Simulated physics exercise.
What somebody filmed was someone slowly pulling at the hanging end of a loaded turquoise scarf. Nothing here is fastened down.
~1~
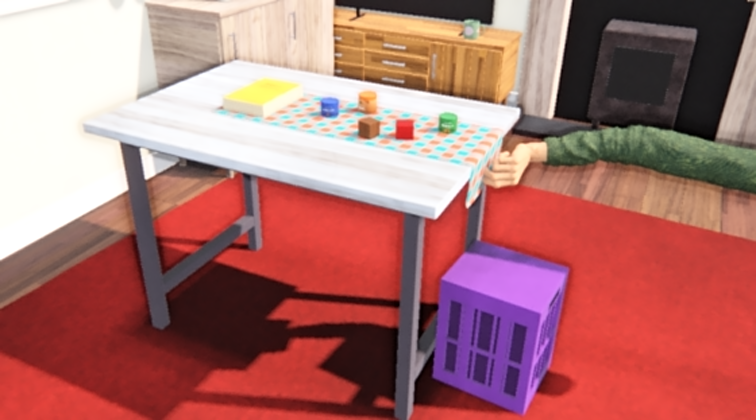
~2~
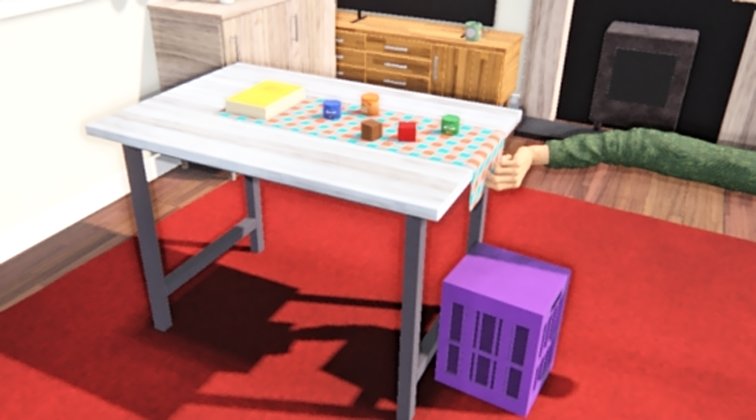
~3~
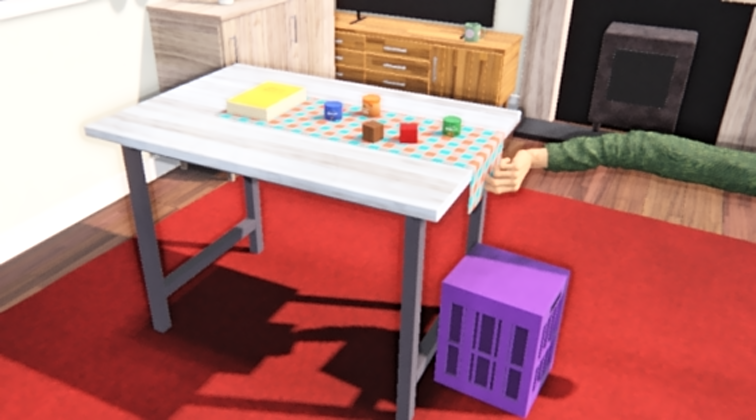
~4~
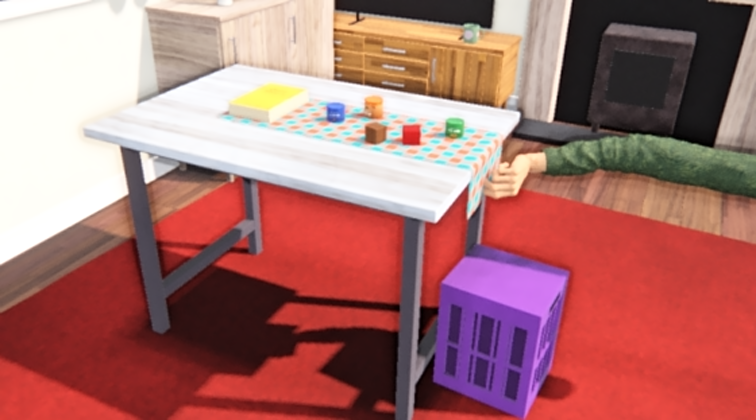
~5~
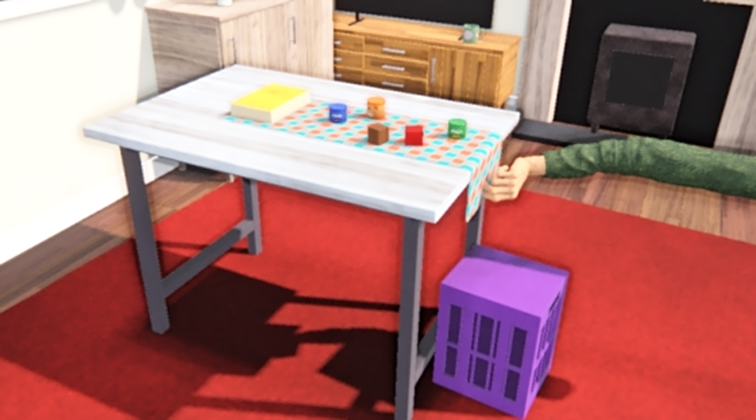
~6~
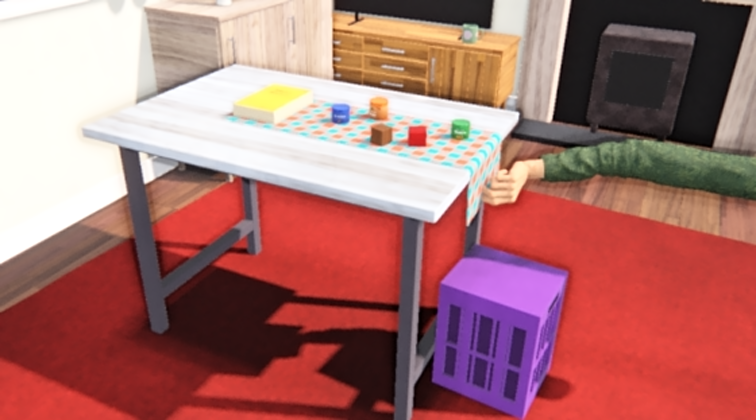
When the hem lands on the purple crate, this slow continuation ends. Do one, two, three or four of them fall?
Going over the edge will be two of them.
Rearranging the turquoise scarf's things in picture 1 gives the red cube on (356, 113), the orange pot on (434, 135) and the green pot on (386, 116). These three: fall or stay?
Red cube: Safe. Orange pot: Lost. Green pot: Safe.
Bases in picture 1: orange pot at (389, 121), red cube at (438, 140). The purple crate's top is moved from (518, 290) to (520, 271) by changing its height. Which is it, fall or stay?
Final state: The orange pot is still in place, the red cube is no longer up.
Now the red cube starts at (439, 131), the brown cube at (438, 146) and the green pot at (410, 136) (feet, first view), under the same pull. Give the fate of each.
Watch the red cube go down, the brown cube go down and the green pot go down.
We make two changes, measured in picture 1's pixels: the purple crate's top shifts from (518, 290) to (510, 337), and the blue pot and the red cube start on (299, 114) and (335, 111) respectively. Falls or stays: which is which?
Blue pot stays, red cube stays.
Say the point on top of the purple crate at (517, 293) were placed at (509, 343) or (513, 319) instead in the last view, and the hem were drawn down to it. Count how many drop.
We'd get 4 in the first case and 3 in the second.
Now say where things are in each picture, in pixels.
Hem (467, 208); green pot (449, 115); red cube (405, 122); brown cube (369, 120); orange pot (368, 94); blue pot (330, 100); top of the crate (518, 290), in the first picture.
Hem (470, 211); green pot (451, 117), in the second picture.
Hem (469, 214); red cube (409, 126), in the third picture.
Hem (467, 219); brown cube (376, 125); top of the crate (518, 293), in the fourth picture.
Hem (466, 222); orange pot (376, 99), in the fifth picture.
Hem (467, 226); green pot (461, 122); red cube (418, 129); brown cube (382, 127); orange pot (379, 100); blue pot (341, 106), in the sixth picture.
A little later, hem near (479, 245); green pot gone.
Next, hem on the crate; green pot and red cube gone.
When it is over, hem on the crate; green pot and red cube gone. The count of fallen things is two.
